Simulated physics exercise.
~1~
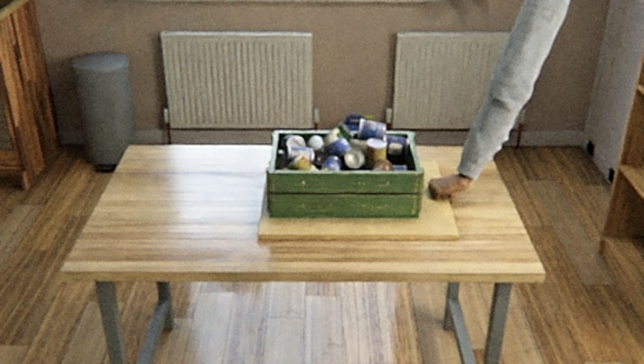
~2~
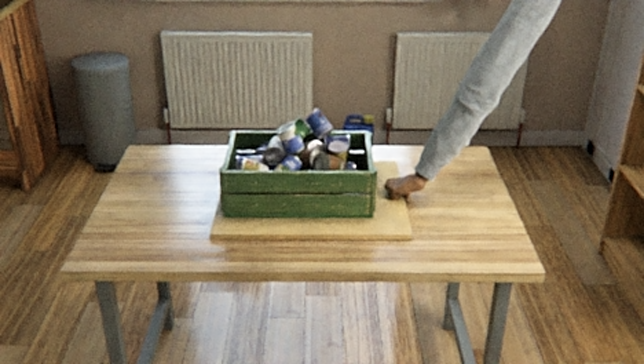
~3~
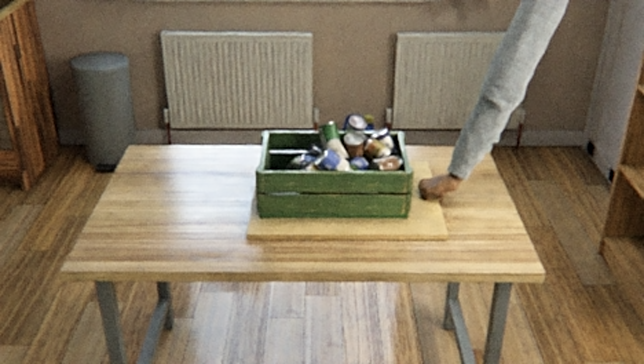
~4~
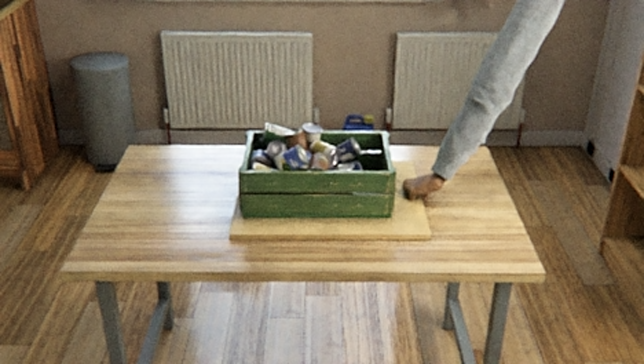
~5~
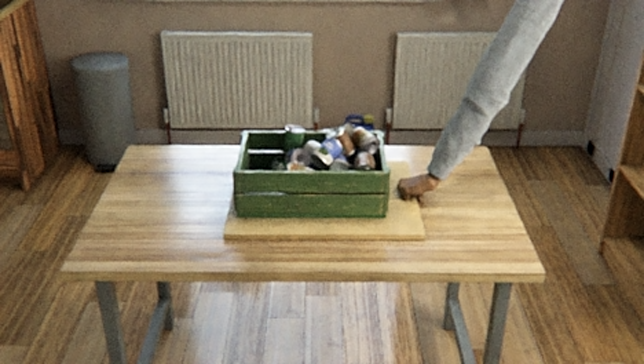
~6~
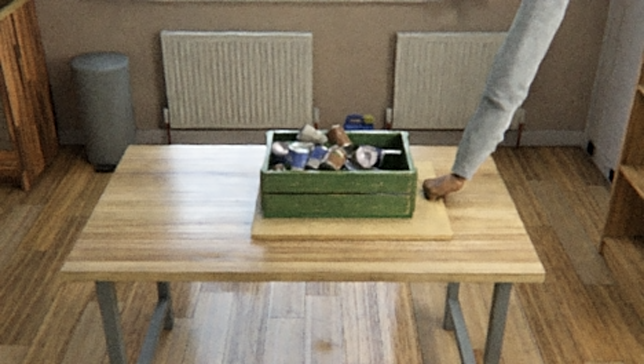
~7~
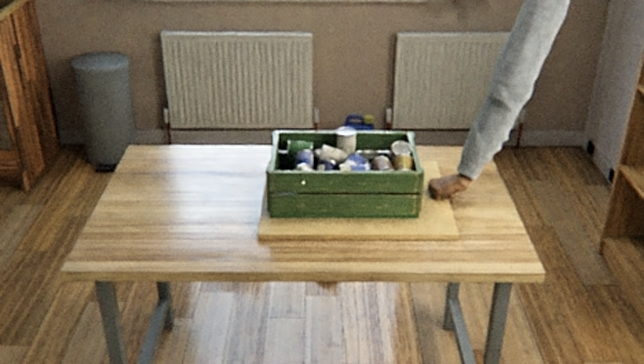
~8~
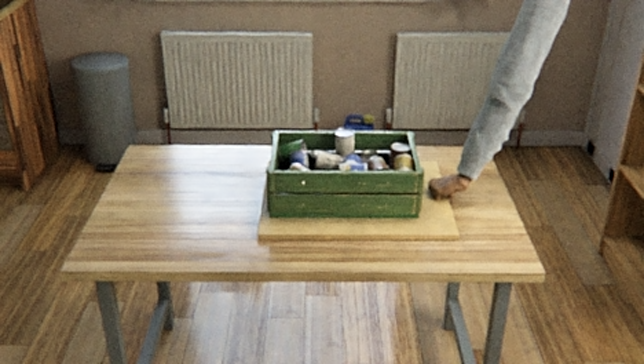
On a wooden table, a hand shaking a board left and right, small tins tumbling inside its green basket before it stops.
